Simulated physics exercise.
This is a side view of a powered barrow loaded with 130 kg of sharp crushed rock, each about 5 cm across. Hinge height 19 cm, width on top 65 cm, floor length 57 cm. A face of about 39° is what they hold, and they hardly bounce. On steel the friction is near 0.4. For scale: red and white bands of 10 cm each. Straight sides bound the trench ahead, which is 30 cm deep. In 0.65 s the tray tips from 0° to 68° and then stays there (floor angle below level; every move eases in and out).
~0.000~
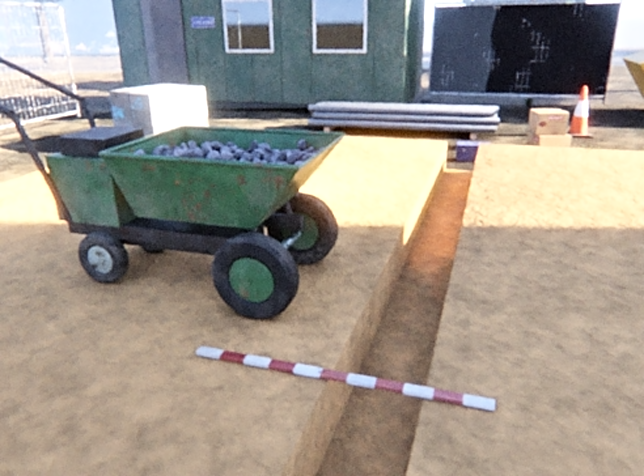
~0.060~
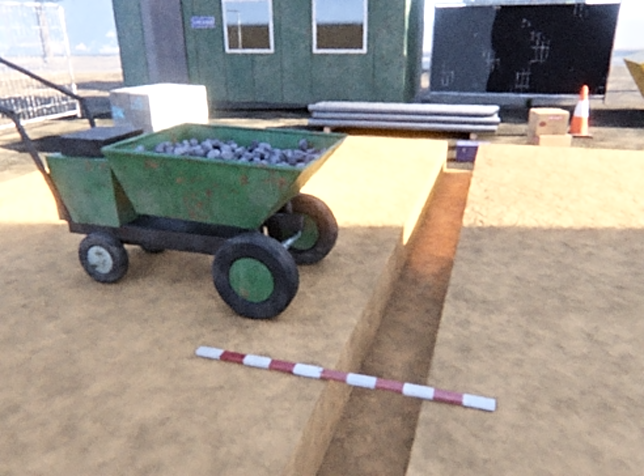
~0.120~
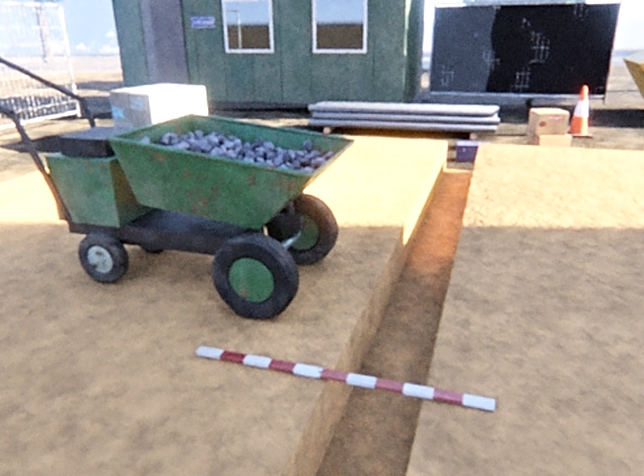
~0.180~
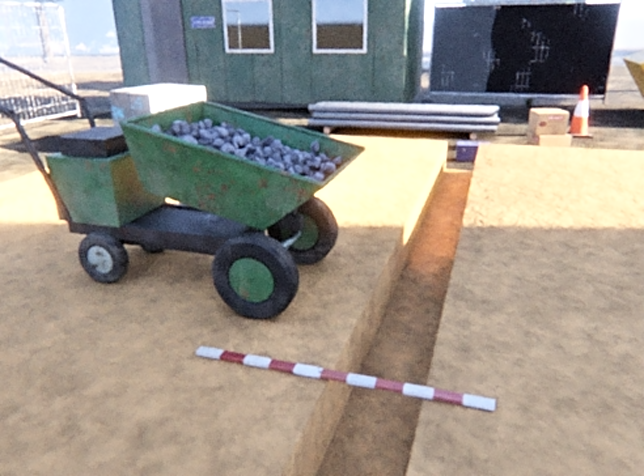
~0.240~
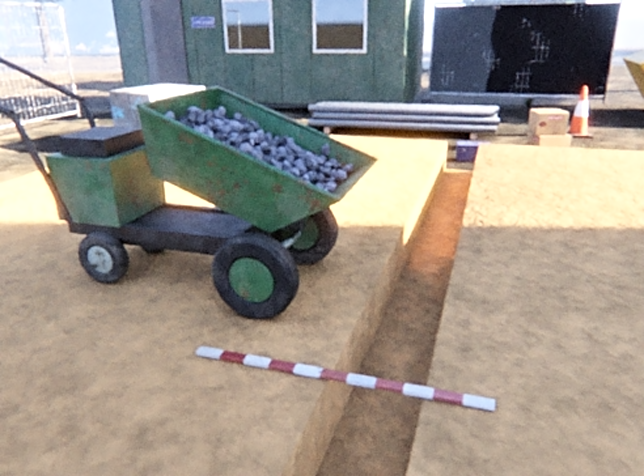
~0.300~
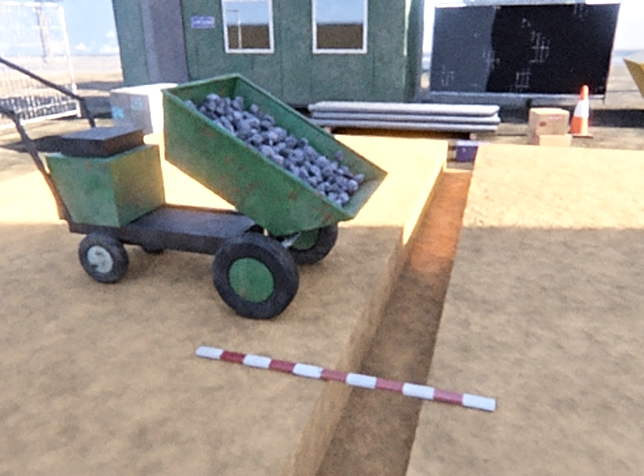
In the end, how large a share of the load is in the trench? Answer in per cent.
A share of roughly 58 %.
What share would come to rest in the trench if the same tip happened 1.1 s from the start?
That works out at about 70 in a hundred.
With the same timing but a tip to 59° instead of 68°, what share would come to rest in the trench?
It comes out at about 30 percent.
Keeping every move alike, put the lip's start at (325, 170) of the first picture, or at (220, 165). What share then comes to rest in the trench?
About 40 and 55 per cent.
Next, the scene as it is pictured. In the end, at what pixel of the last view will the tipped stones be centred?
The tipped stones centre close to (425, 341).
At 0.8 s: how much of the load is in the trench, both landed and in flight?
About 15 per cent by then.
After 0.5 s the floor is at 58°; 100 % in the tray; the foremost stones are at (373, 241).
After 0.8 s the floor is at 68°; 85 % in the tray, 14 % in the trench, 1 % past the trench; the foremost stones are at (454, 322).
After 1.1 s the floor is at 68°; 33 % in the tray, 36 % in the trench, 30 % past the trench; the foremost stones are at (593, 317).
After 3.0 s the floor is at 68°; 11 % in the tray, 58 % in the trench, 30 % past the trench; the foremost stones are past the picture's edge.
